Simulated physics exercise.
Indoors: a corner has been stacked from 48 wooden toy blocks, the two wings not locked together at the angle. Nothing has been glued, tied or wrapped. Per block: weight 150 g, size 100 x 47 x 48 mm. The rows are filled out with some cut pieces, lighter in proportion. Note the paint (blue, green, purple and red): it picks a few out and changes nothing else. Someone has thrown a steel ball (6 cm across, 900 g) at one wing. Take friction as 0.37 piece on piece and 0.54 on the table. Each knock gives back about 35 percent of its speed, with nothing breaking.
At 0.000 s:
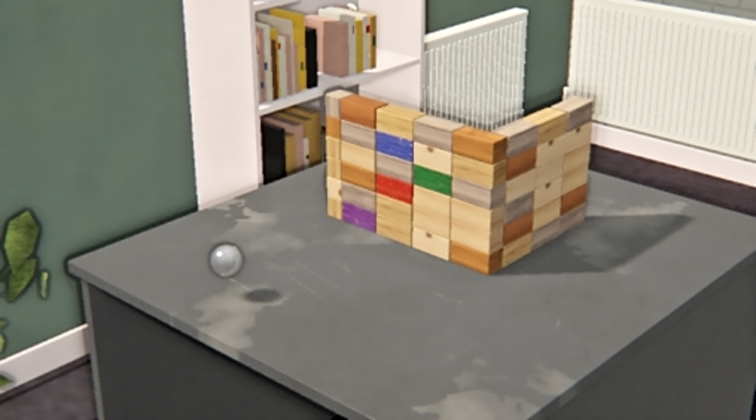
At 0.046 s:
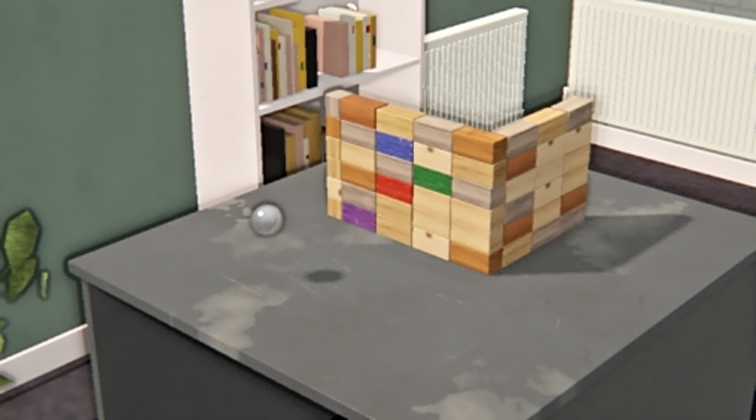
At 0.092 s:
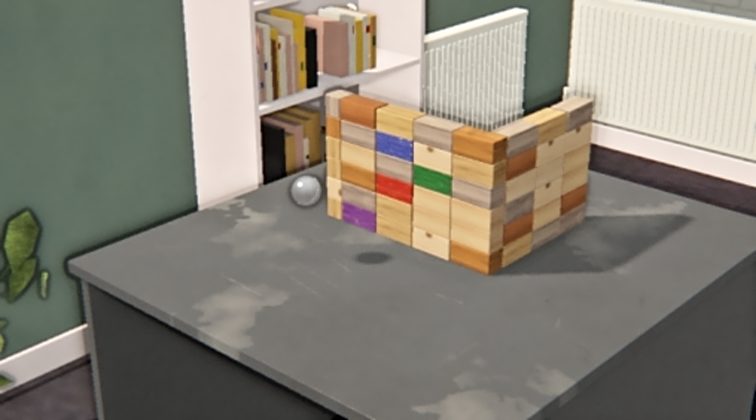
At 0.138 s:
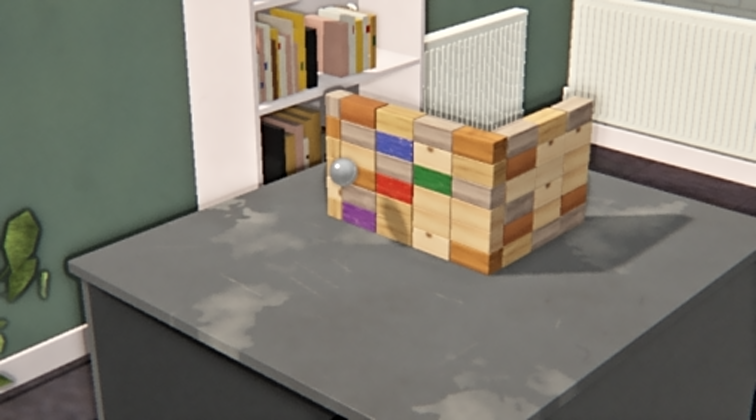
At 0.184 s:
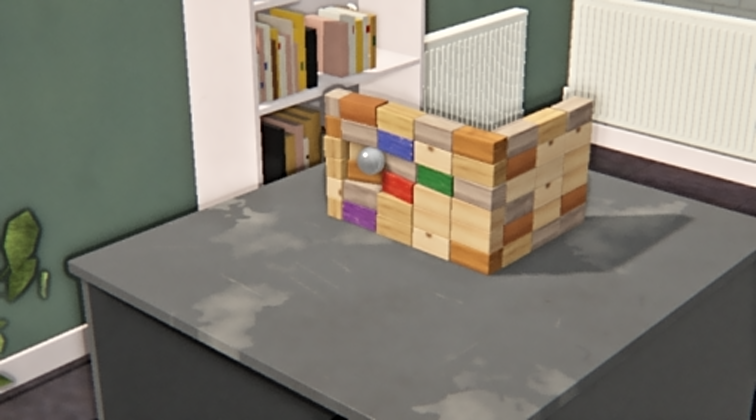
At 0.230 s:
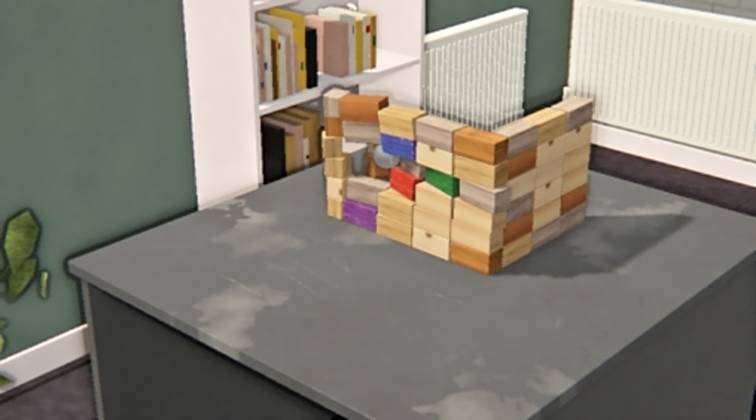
A steel ball flies rightward above a gray tabletop and strikes the left wing of a wooden block wall, pushing into it as blocks around the red, blue and green ones shift and tilt, opening gaps.
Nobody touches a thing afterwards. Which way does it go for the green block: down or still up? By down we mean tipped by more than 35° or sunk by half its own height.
Still up.
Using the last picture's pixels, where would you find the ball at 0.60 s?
I'd put it somewhere around (492, 171).
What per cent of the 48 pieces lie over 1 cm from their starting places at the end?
35 percent.
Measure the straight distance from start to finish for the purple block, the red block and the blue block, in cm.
Purple 0, red 20, blue 26.
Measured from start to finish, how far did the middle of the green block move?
Start and end lie near 2 cm apart.
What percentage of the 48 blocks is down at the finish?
About 30 per cent.
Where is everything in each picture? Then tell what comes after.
In the first picture (we follow the side turned to the camera), ball (226, 260) 38 cm from contact, 2.7 m/s; green block (432, 181); red block (394, 189); purple block (358, 217); no piece has moved.
In the second picture, ball (267, 220) 27 cm from contact, 2.5 m/s; green block (432, 181).
In the third picture, ball (306, 190) 16 cm from contact, 2.4 m/s; green block (432, 181).
In the fourth picture, ball (344, 172) 52 mm from contact, 2.4 m/s; green block (432, 181).
In the fifth picture, ball (371, 161) after contact, 1.3 m/s; green block (434, 180) displaced 6 mm; steepest lean 4°, the block at (332, 107); 12 stirred so far.
In the sixth picture, ball (387, 155) after contact, 1.3 m/s; green block (439, 179) displaced 18 mm; red block (401, 184) tipped 8°; blue block (397, 146) tipped 7°; 19 stirred so far.
Around 0.34 s, ball still moving; 9 of the 48 blocks down; green block displaced 21 mm; blue block tipped 54°, 7 cm lower.
Around 0.60 s, ball still moving; 11 of the 48 blocks down; green block displaced 21 mm; red block on its side.
Around 1.16 s, ball still moving; 14 of the 48 blocks down; green block displaced 21 mm; blue block on its side.
Finally (1.5 s), ball rolling away; 14 of the 48 blocks down; green block displaced 21 mm; blue block on its side; red block on its side. Seen by the last camera, middles, green block near (450, 177), blue block near (440, 203).
